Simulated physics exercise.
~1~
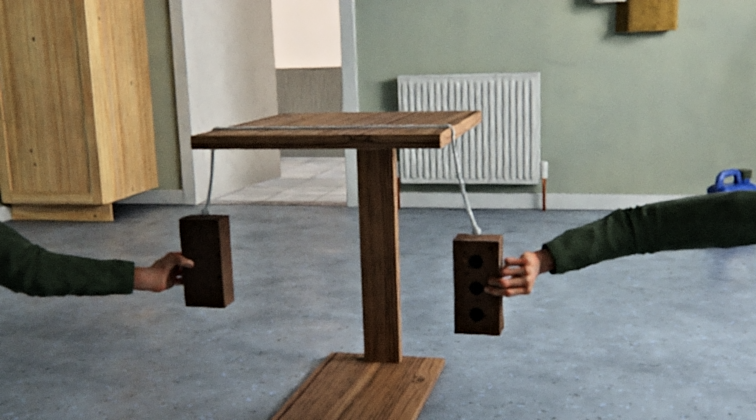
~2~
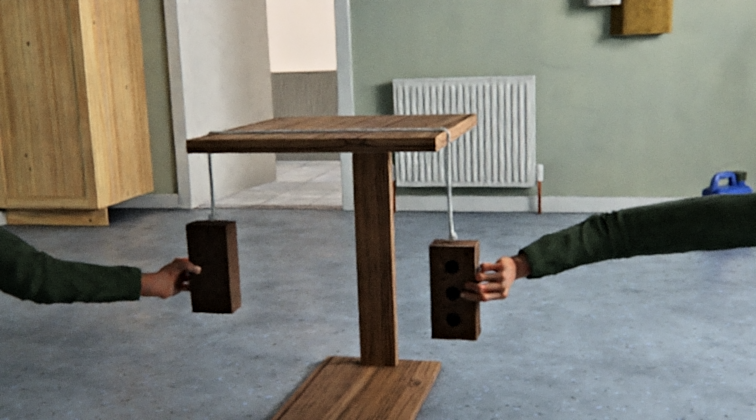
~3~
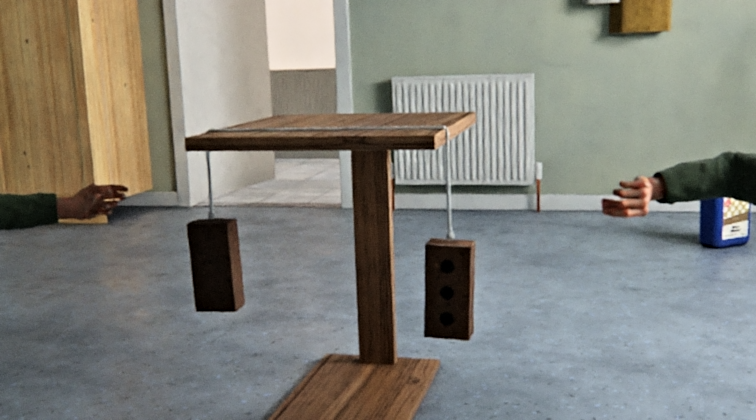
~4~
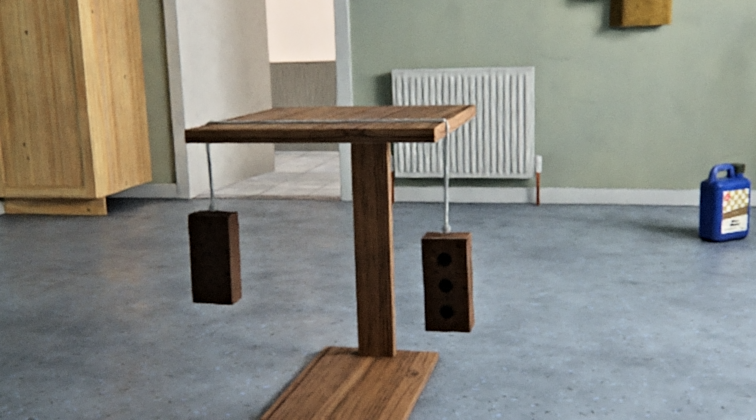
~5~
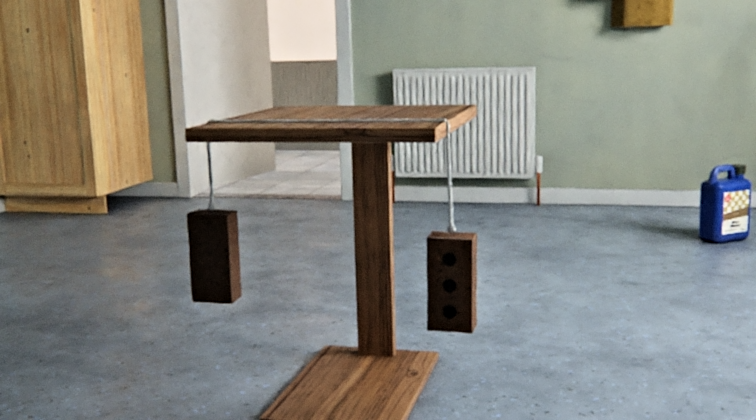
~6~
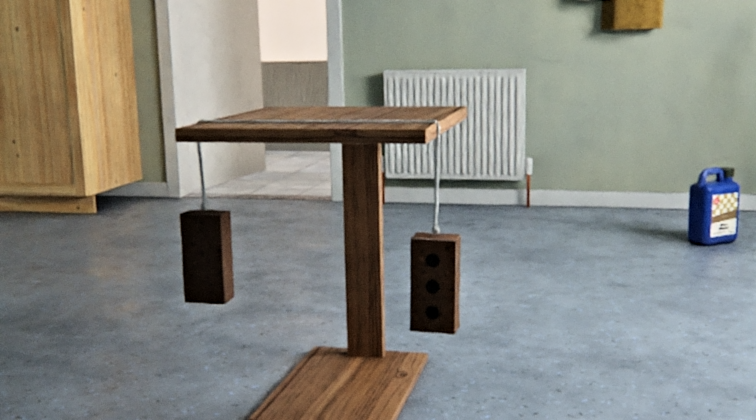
Two hands release bricks hung by a cord over a wooden table, and both stay hanging.
